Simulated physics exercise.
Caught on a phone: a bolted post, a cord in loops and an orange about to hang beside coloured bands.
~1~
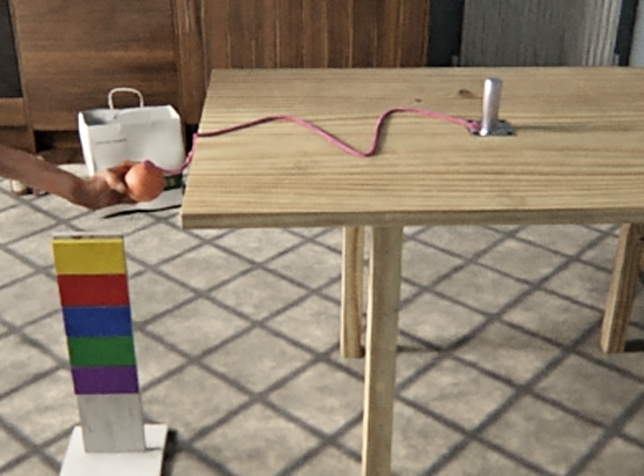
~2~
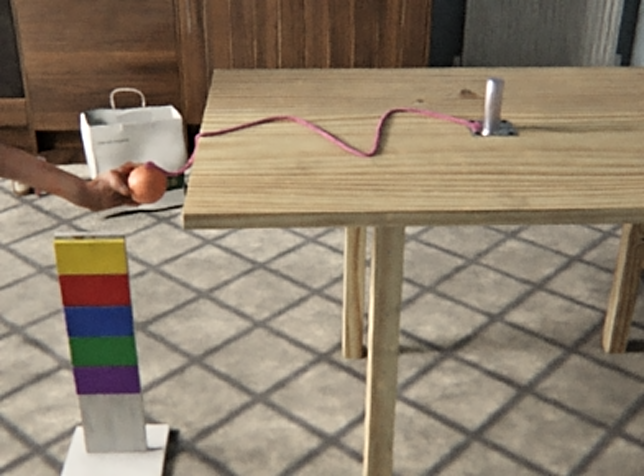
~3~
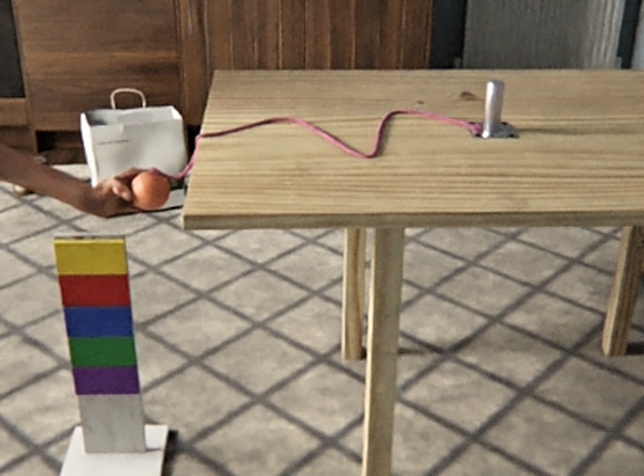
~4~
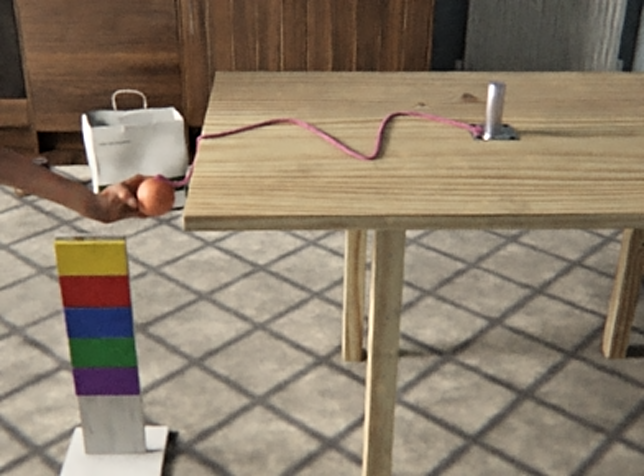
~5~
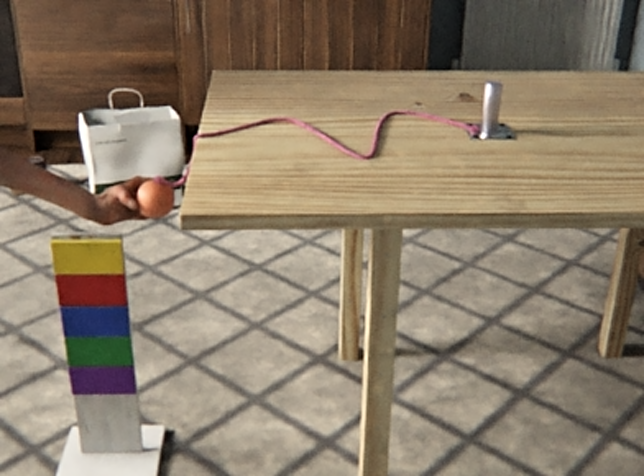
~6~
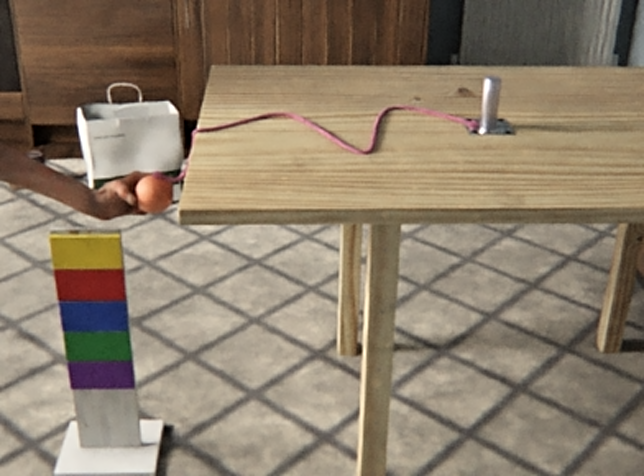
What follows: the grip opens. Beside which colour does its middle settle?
At purple.
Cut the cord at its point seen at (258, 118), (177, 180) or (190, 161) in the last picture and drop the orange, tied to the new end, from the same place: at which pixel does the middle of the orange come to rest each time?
The places are (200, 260), (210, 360) and (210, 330).
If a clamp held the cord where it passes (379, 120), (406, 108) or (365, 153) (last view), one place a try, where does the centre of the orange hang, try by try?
In that order: (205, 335), (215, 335) and (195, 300).
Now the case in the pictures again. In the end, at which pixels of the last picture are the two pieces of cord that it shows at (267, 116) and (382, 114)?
At (202, 226), then (358, 128).
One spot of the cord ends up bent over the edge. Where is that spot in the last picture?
Near (333, 138).
Early on, orange near (235, 364); level with purple.
Midway, orange near (200, 366); level with purple.
Finally, orange near (214, 368); level with purple. Its centre hangs level with the purple band.
